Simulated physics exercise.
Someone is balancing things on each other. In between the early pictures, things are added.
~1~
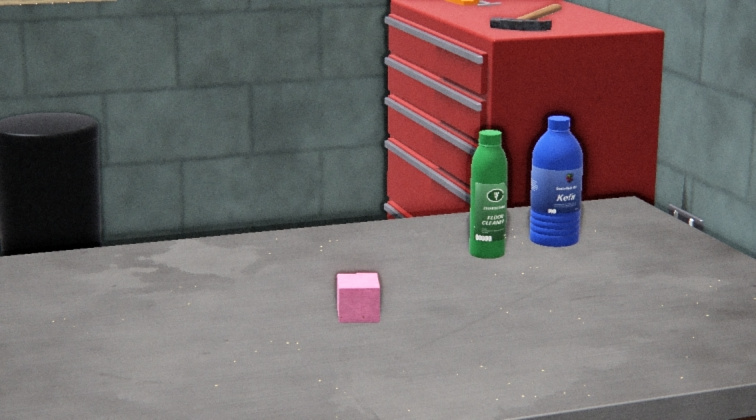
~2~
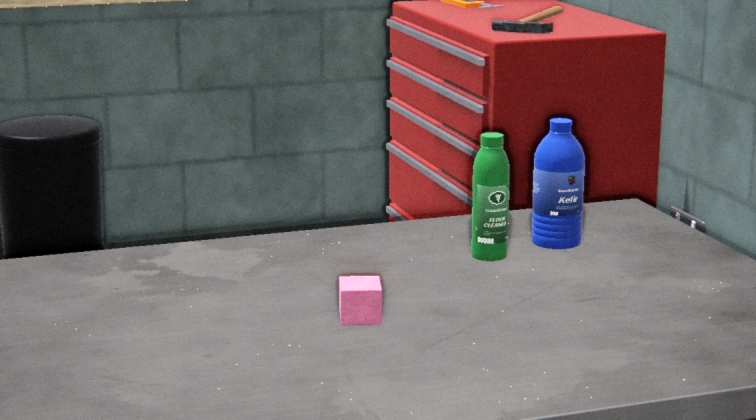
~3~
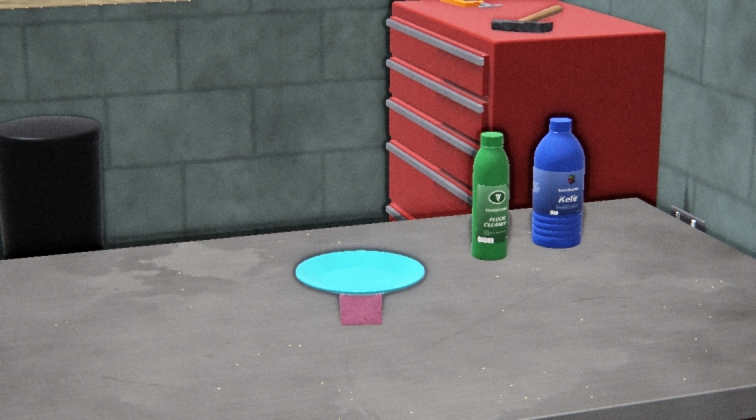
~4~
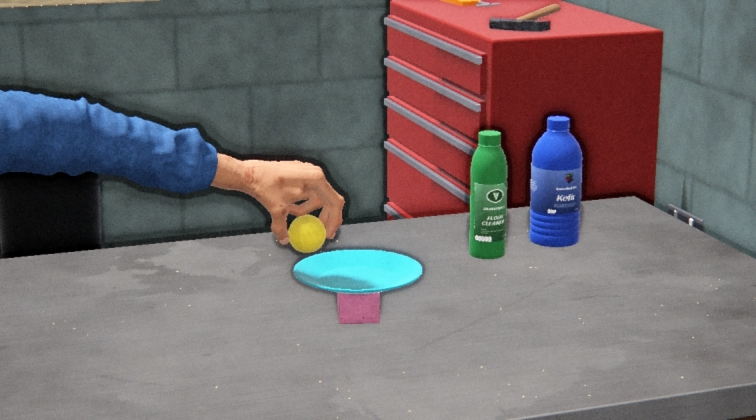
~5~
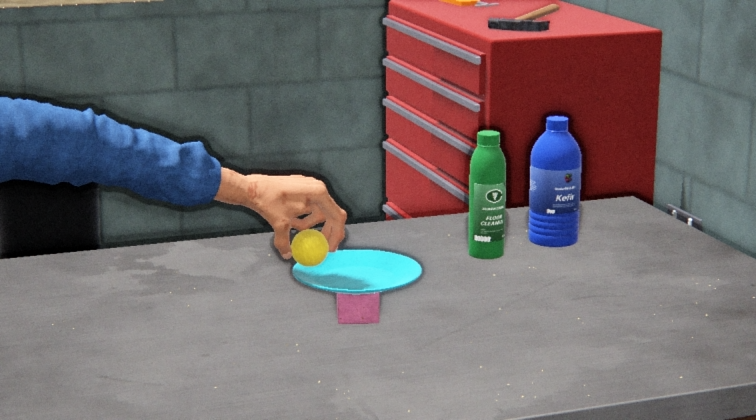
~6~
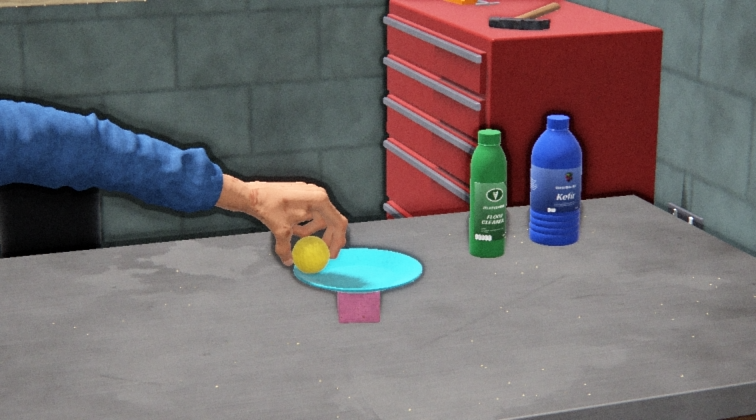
The clip opens on a pink block on a gray table, with green and blue bottles to the right, before a cyan disc appears on top of the block. A blue-sleeved arm then reaches in from the left and lowers a yellow lemon slightly onto the disc's left side, fingers still holding it.
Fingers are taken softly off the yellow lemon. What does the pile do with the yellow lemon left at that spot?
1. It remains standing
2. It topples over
The answer is 1.
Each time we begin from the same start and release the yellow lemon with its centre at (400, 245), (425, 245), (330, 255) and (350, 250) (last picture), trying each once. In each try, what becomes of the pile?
Lab note - try 1: No collapse; try 2: Collapse; try 3: No collapse; try 4: No collapse.
Then, 0.50 s past the last view, nothing moves.
Then, 1.30 s past the last view, yellow lemon resting near (311, 256).
Finally, all 5 still in place. Final places as the last picture's camera would see them, yellow lemon near (310, 256). The pile keeps its balance.
